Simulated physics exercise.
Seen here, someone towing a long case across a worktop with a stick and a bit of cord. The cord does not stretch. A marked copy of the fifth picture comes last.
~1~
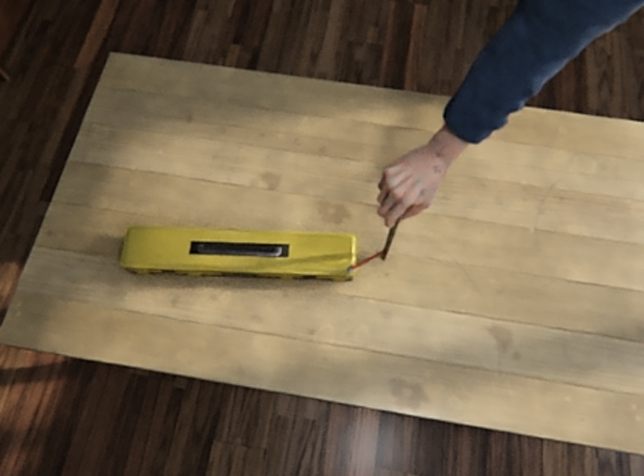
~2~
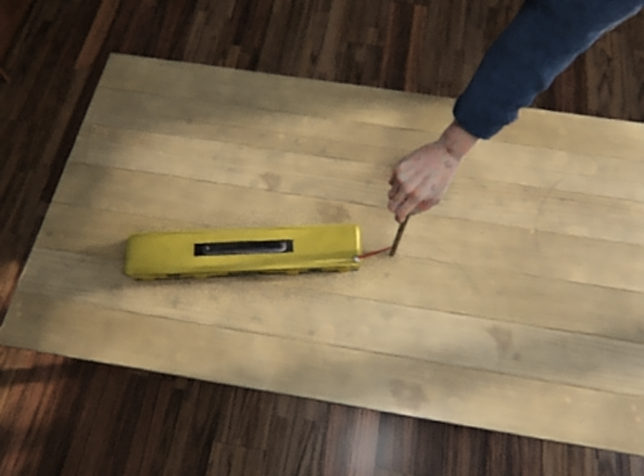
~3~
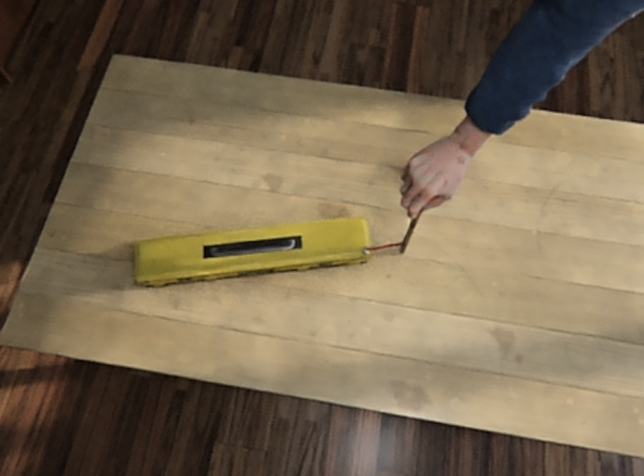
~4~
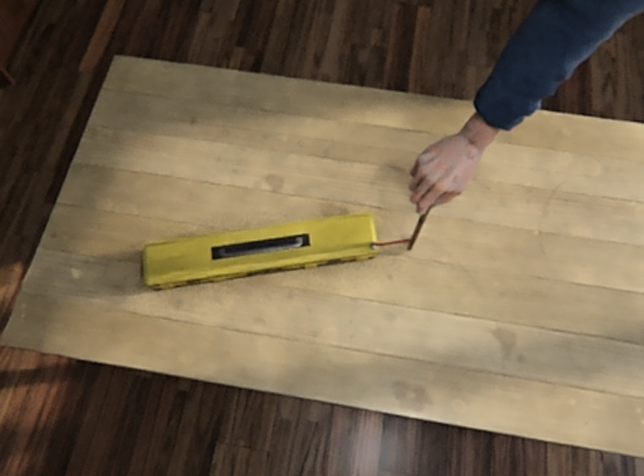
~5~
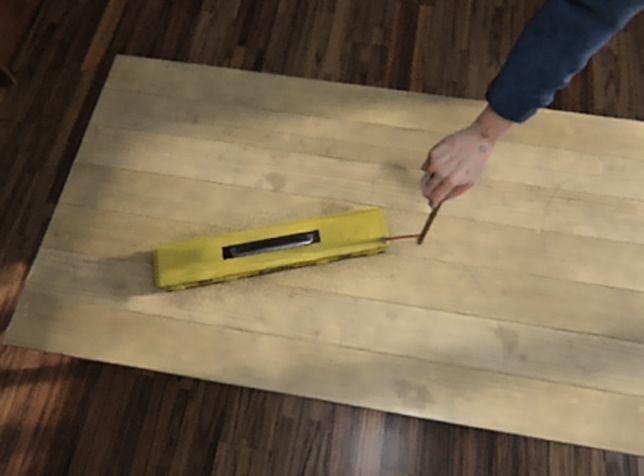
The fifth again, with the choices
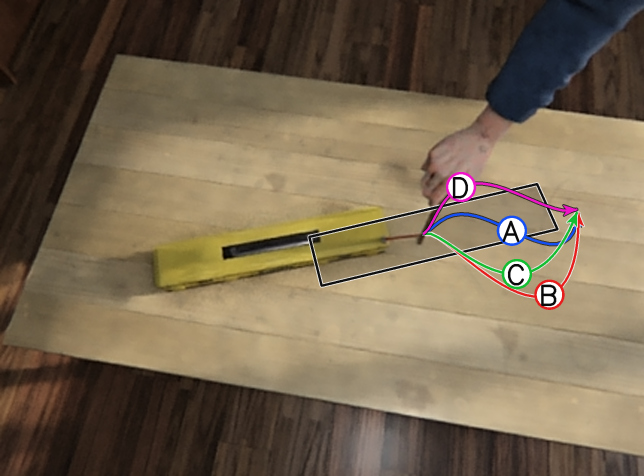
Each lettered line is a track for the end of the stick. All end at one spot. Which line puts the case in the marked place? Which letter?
It ends in the outline on A.
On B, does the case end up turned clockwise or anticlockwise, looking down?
It turns anticlockwise.
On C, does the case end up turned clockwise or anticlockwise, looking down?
It turns anticlockwise.
On the copy, A from (424, 234) via (505, 227) to (578, 213); B from (424, 234) via (534, 296) to (579, 213); C from (424, 234) via (517, 274) to (577, 213); D from (424, 234) via (482, 184) to (576, 210); the outline at (433, 233).
On A. First, foot of the stick (482, 219), middle of the case (333, 235).
Then, foot of the stick (549, 245), middle of the case (394, 237).
Finally, foot of the stick (578, 209), middle of the case (433, 234); it lies in the outline.
By contrast, B leaves its middle at (441, 254); C leaves its middle at (436, 246); D leaves its middle at (428, 217).
